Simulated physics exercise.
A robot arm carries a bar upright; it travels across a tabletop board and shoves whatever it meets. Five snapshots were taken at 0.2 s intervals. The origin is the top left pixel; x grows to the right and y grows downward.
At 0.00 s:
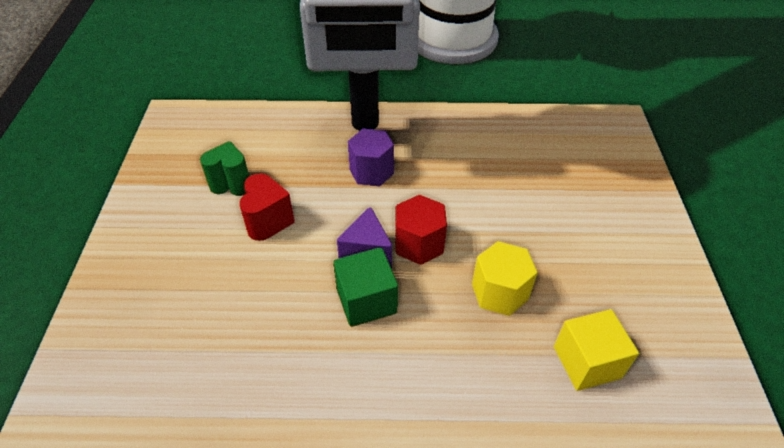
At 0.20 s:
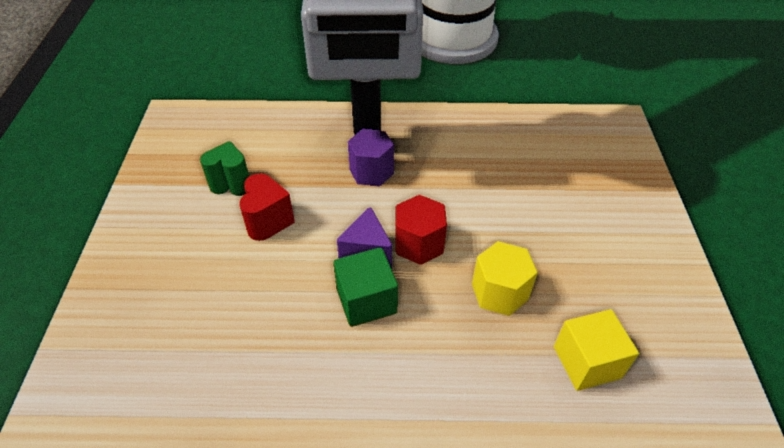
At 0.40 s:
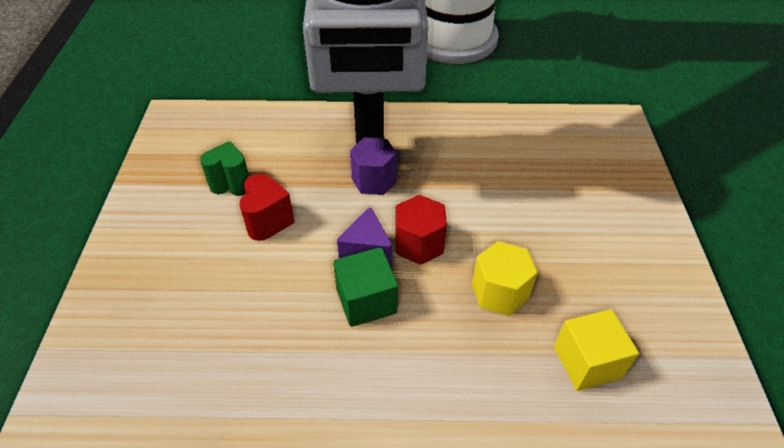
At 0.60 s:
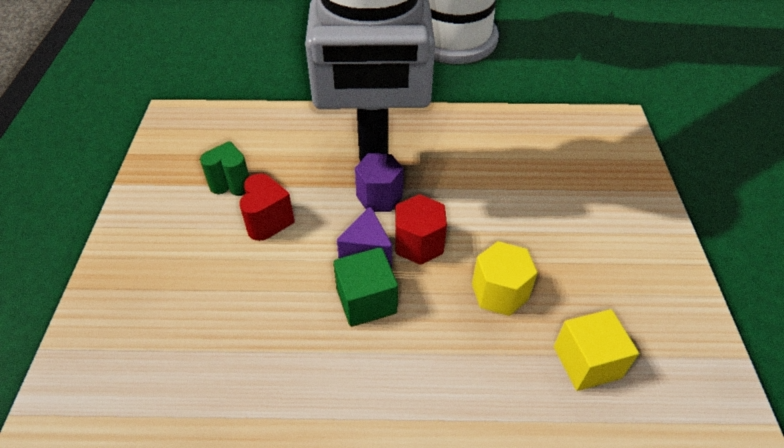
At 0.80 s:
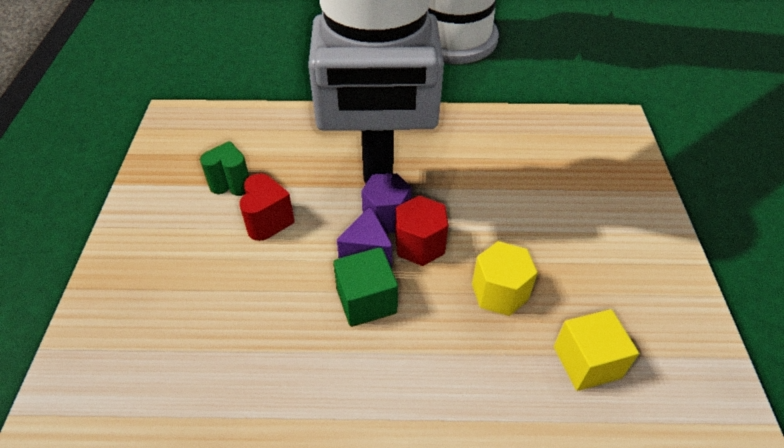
Black bar of a robot arm pushing a purple hexagonal block down the wooden board toward the purple triangle and red hexagon.
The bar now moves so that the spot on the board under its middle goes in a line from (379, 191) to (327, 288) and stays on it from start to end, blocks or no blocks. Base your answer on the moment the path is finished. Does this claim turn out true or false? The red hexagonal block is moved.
It is true.
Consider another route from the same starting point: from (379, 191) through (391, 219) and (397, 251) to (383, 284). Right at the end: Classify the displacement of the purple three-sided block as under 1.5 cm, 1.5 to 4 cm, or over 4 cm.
From 1.5 to 4 cm.
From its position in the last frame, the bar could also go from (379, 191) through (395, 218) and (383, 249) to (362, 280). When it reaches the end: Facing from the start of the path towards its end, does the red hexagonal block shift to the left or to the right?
My answer: Left.
The first path, step by step. One third of the way, bar at (362, 209); green square block at (365, 277); purple three-sided block at (355, 242), turned 30° anticlockwise; purple hexagonal block at (382, 217), turned 25° anticlockwise; red hexagonal block at (433, 228), turned 35° anticlockwise.
Two thirds of the way, bar at (345, 241); green square block at (365, 300); purple three-sided block at (349, 265), turned 35° anticlockwise; purple hexagonal block at (381, 238), turned 55° anticlockwise; red hexagonal block at (435, 230), turned 45° anticlockwise.
At the end, bar at (326, 276); green square block at (370, 317), turned 35° anticlockwise; purple three-sided block at (335, 291), turned 60° anticlockwise; purple hexagonal block at (381, 239), turned 60° anticlockwise; red hexagonal block at (435, 230), turned 45° anticlockwise.
